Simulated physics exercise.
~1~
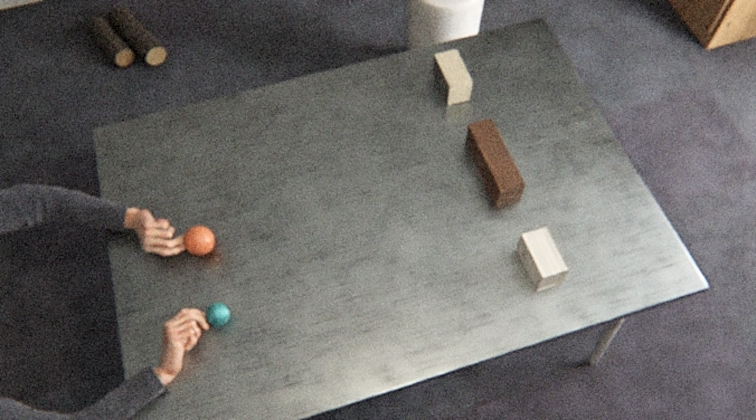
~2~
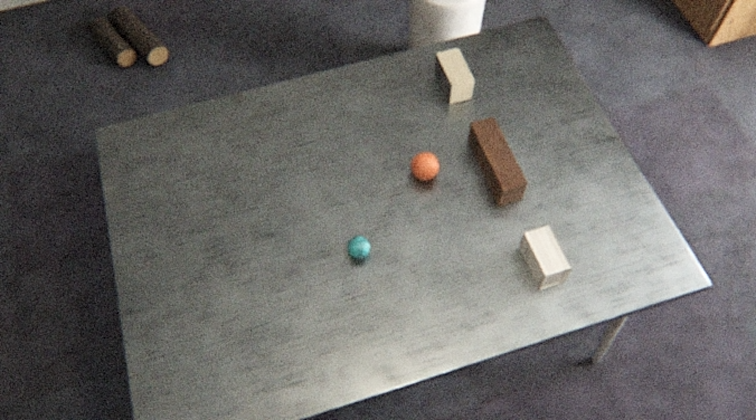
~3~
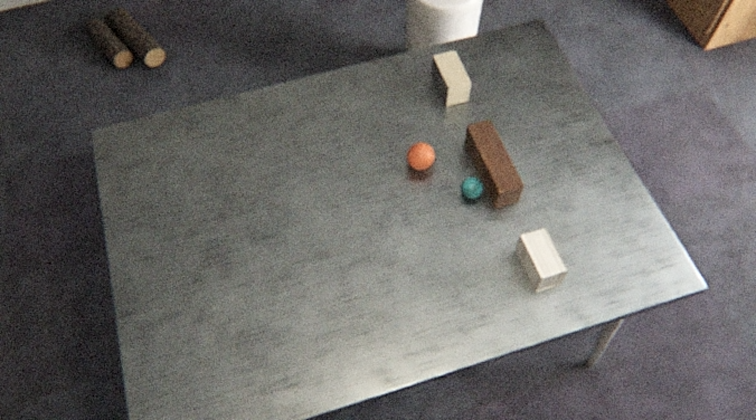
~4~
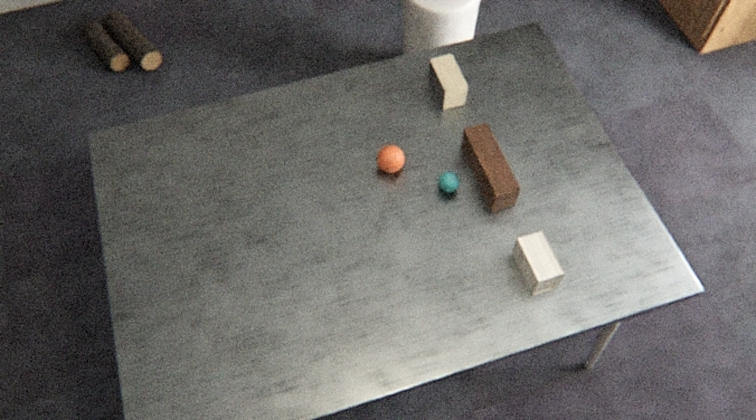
On a dark, brushed metal table, two hands at the left edge release an orange ball and a smaller turquoise ball towards a brown block standing between two pale blocks, with a narrow gap on either side. The hands are gone as both balls roll right, the orange one ahead and the turquoise one angling upward. The orange ball strikes the brown block and starts back, while the turquoise ball reaches the same block's lower part and hits it too. Neither gets through, and at the end both have bounced back a little to the left, with the blocks unmoved.
